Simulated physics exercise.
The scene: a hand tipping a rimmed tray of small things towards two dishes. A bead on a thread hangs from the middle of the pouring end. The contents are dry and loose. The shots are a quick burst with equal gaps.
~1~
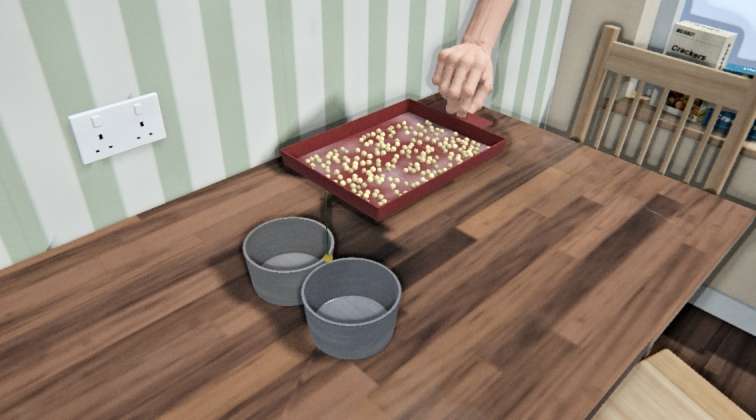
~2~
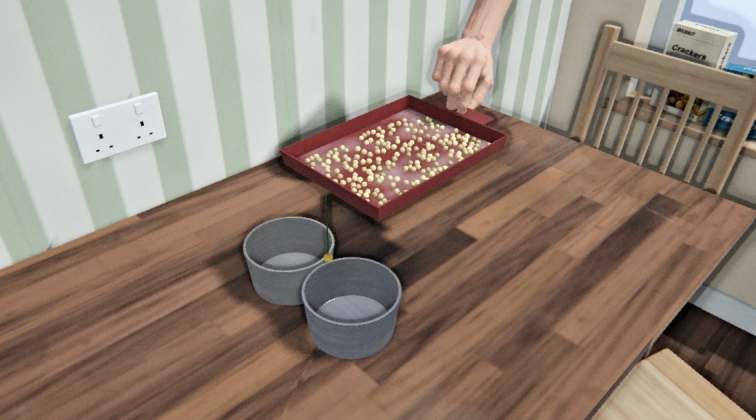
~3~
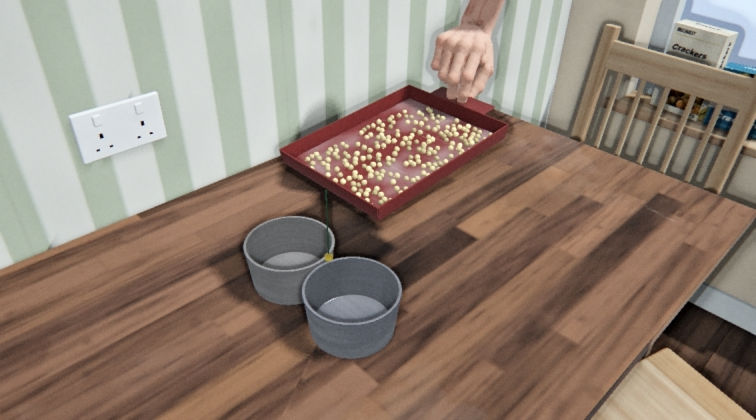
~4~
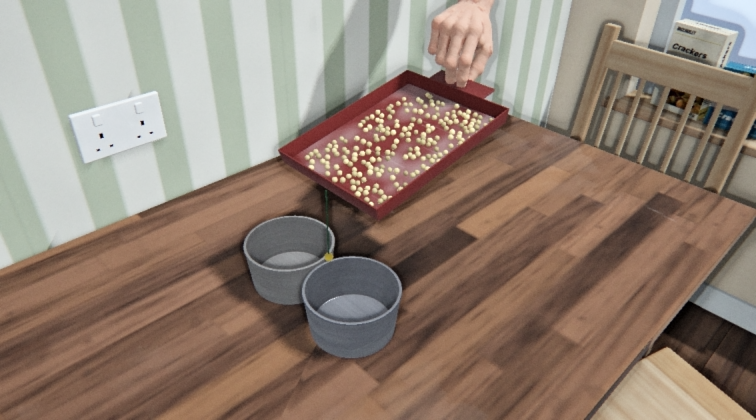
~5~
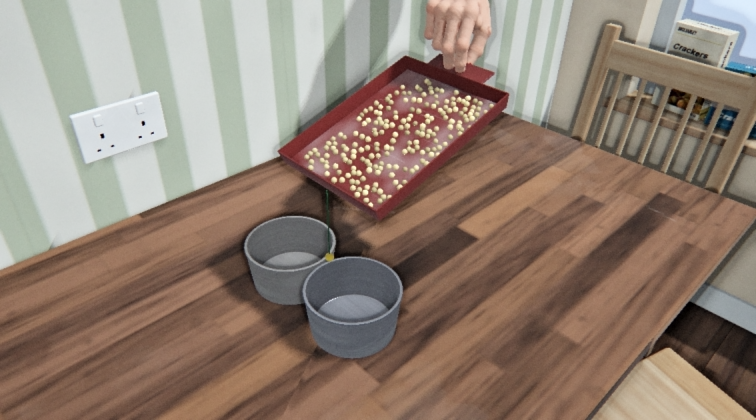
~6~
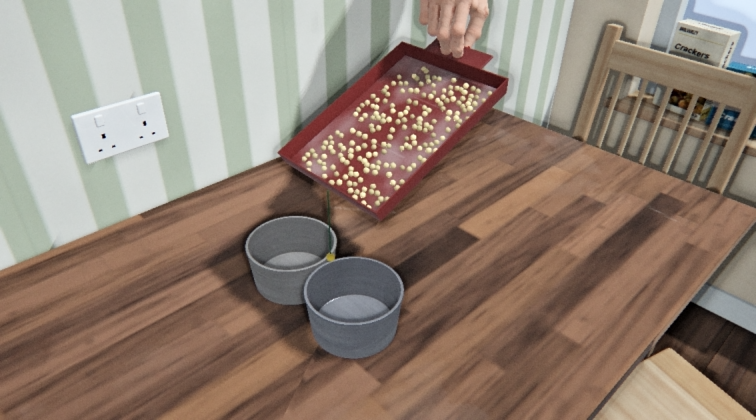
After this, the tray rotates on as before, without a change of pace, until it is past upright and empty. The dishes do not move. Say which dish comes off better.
The right-hand dish gets more.
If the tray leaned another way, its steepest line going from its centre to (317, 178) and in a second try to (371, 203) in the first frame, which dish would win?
The first try: The left-hand dish. The second: Right.
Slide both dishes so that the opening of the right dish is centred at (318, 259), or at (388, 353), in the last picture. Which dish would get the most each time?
In turn: Right; the left-hand dish.
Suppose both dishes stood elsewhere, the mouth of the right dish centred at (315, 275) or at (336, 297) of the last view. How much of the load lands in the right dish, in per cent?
The first gives 60 %, the second 60 %.
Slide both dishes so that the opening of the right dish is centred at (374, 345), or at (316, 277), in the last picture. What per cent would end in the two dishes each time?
About 80 and 60 per cent.
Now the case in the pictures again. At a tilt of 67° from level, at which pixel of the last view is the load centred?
Close to (337, 185).
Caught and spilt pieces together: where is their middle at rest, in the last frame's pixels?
At about (327, 326).
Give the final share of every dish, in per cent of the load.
Left dish: 20 %, right dish: 40 %.
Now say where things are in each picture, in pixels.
In the first picture, corners of the pouring end at (283, 150) and (378, 206), level; middle of the load at (408, 157), soya beans; left dish at (254, 277); right dish at (315, 329); bead on its thread at (328, 258).
In the second picture, corners of the pouring end at (283, 149) and (378, 206), level; middle of the load at (409, 155).
In the third picture, corners of the pouring end at (283, 149) and (378, 206), tipped barely, level across its low end; middle of the load at (409, 149).
In the fourth picture, corners of the pouring end at (281, 149) and (377, 206), tipped a little, level across its low end; middle of the load at (408, 140).
In the fifth picture, corners of the pouring end at (281, 151) and (376, 208), tipped clearly, level across its low end; middle of the load at (407, 133).
In the sixth picture, corners of the pouring end at (281, 152) and (376, 209), tipped clearly, level across its low end; middle of the load at (404, 128), about a quarter on the move; left dish at (257, 276); right dish at (317, 328).
Soon, tray tipped steeply; nearly all on the tray; a small part in the air.
A while on, tray tipped past a quarter turn; most on the tray; a stray few in the right dish; a stray few in the left dish; a small part outside both; a stray few in the air.
Towards the end, tray tipped past a quarter turn; about half in the right dish; about a quarter in the left dish; about a third outside both.
Finally, tray tipped past a quarter turn; about half in the right dish; about a quarter in the left dish; about a third outside both.
